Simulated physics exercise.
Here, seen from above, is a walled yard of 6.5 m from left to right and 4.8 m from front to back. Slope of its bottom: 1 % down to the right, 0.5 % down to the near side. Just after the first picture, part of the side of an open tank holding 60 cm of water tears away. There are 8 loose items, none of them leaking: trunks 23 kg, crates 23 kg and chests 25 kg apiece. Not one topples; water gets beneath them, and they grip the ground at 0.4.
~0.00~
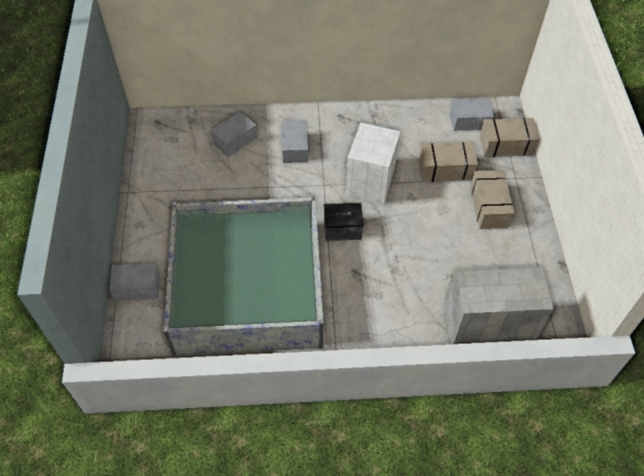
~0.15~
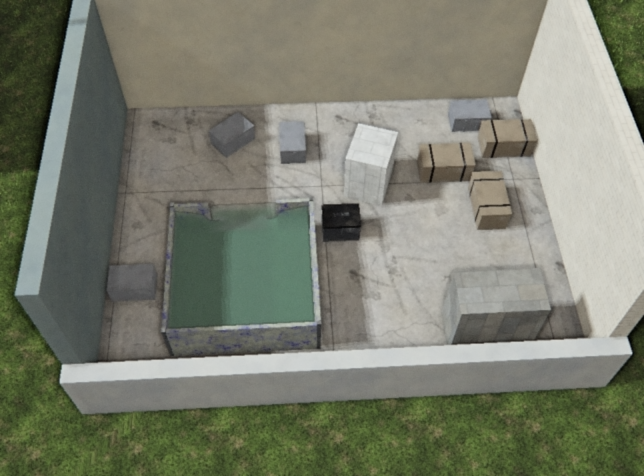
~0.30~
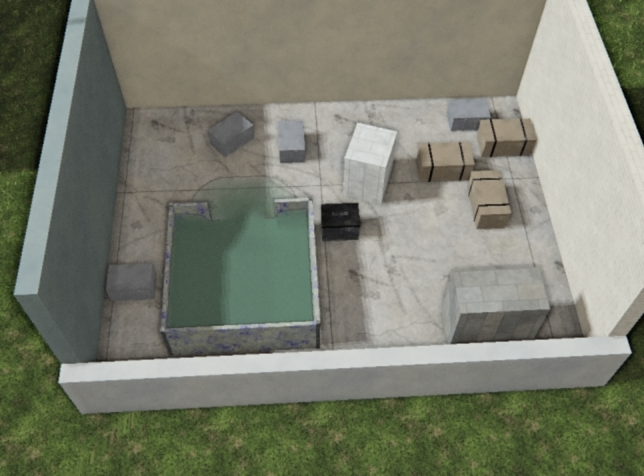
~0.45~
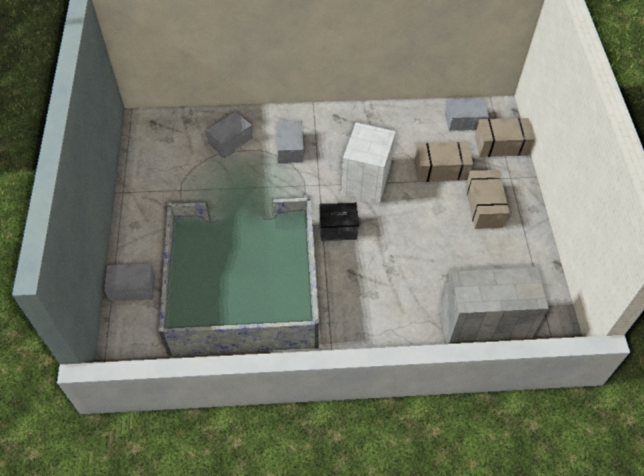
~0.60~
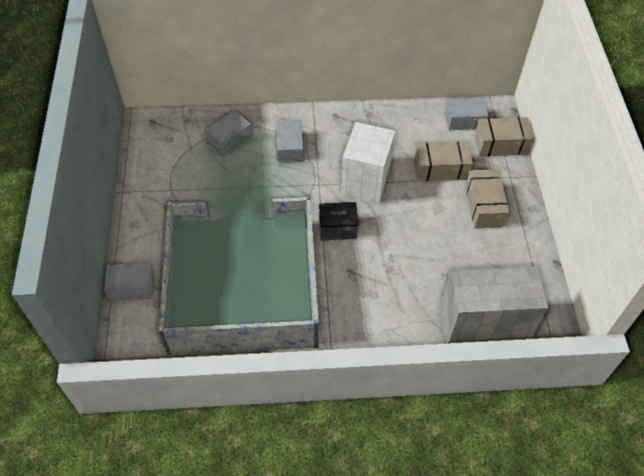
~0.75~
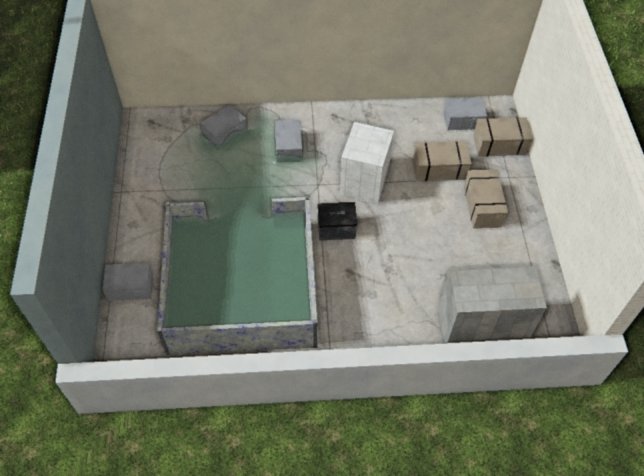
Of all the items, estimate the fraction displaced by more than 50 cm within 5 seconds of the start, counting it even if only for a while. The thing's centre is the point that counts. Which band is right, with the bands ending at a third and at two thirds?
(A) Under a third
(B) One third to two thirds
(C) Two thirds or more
C.
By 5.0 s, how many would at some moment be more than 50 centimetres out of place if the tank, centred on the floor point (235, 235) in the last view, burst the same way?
The count would be 5.
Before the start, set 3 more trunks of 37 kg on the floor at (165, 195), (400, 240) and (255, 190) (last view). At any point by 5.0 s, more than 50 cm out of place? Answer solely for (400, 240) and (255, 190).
Well, in turn they are below that and above that.
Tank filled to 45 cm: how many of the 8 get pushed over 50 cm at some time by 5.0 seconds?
With that change, 3 of them.
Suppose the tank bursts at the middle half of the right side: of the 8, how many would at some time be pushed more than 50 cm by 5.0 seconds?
Then it comes to 4.
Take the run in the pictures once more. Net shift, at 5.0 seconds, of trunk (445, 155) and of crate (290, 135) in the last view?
Distances: 80 cm; 350 cm.
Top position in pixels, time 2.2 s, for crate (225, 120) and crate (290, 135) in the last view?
First near (180, 94), second near (376, 103).
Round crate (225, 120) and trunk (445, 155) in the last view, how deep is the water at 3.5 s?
Roughly 17 and 5 cm.
After 1.1 s 1 of 8 are over 50 cm from their spots; 0 afloat.
After 2.2 s 2 of 8 are over 50 cm from their spots; 2 afloat.
After 3.5 s 3 of 8 are over 50 cm from their spots; 2 afloat.
After 5.0 s 6 of 8 are over 50 cm from their spots, and 6 have been at some point; 3 afloat.
